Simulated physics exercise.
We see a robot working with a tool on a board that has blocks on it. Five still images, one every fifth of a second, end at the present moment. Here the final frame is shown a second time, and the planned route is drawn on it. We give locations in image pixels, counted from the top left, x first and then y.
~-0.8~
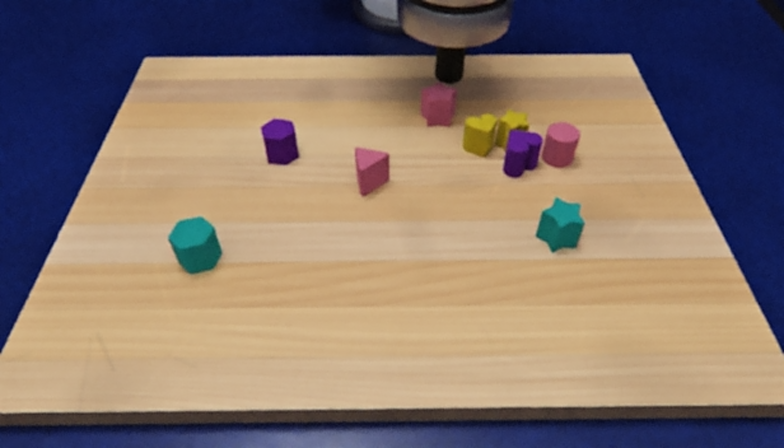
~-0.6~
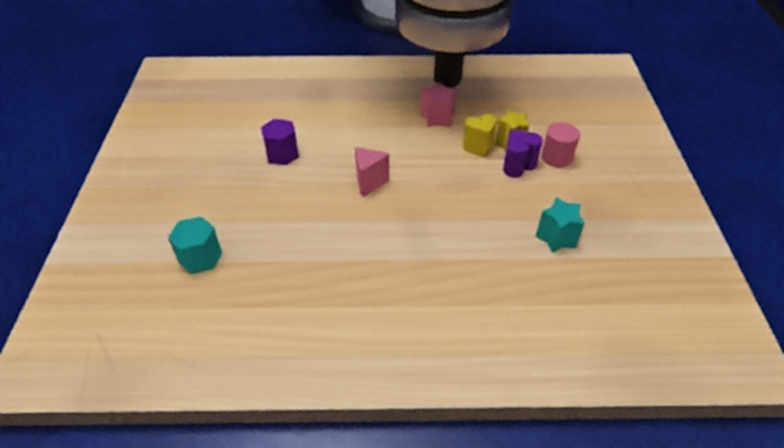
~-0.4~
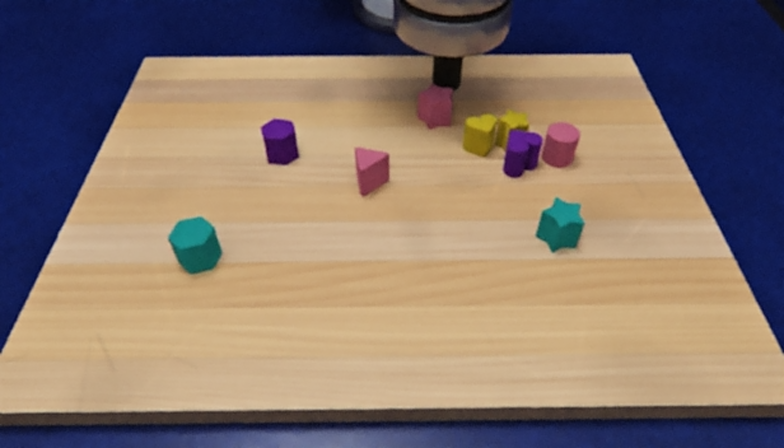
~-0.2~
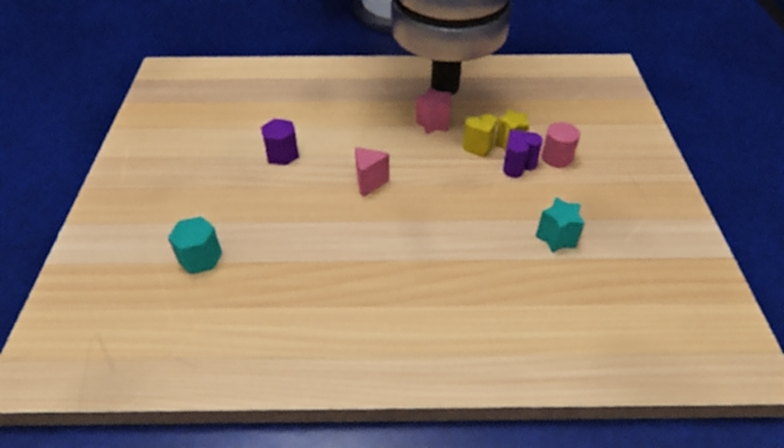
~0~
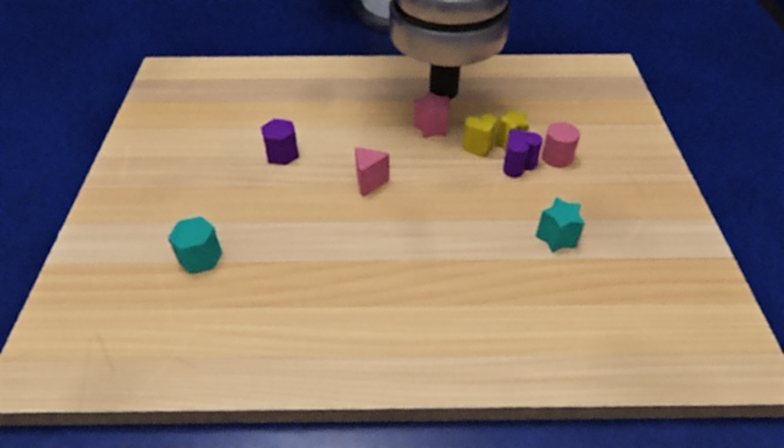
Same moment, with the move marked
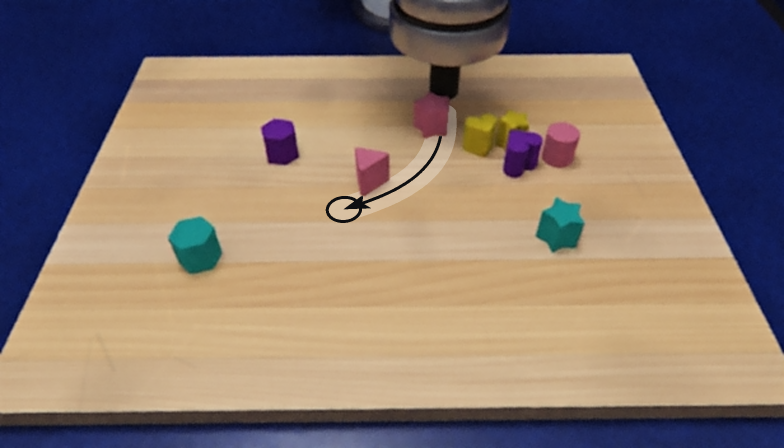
A robot tool nudges a pink star-shaped block slightly down and left on a wooden board.
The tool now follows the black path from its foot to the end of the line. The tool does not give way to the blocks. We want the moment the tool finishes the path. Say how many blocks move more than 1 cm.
Blocks displaced: 2.
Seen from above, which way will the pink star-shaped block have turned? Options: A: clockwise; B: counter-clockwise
Correct choice: A.
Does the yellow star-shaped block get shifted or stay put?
Left where it is.
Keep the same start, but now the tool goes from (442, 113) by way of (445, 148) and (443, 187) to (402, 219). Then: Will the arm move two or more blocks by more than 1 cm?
Final answer: No.
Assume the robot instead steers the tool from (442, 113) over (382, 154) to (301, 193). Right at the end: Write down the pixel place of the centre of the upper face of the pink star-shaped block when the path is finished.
At roughly (395, 146).
The drawn path runs from (442, 113) through (436, 150) and (402, 185) to (344, 209).
On the path given first. One third of the way, tool (437, 132); pink star-shaped block (415, 137), turned 25° clockwise.
Two thirds of the way, tool (403, 166); pink three-sided block (347, 163), turned 75° clockwise; pink star-shaped block (377, 171), turned 30° clockwise.
At the end, tool (342, 190); pink three-sided block (324, 167), turned 125° clockwise; pink star-shaped block (315, 199), turned 25° clockwise; yellow heart-shaped block not moved; yellow star-shaped block not moved.
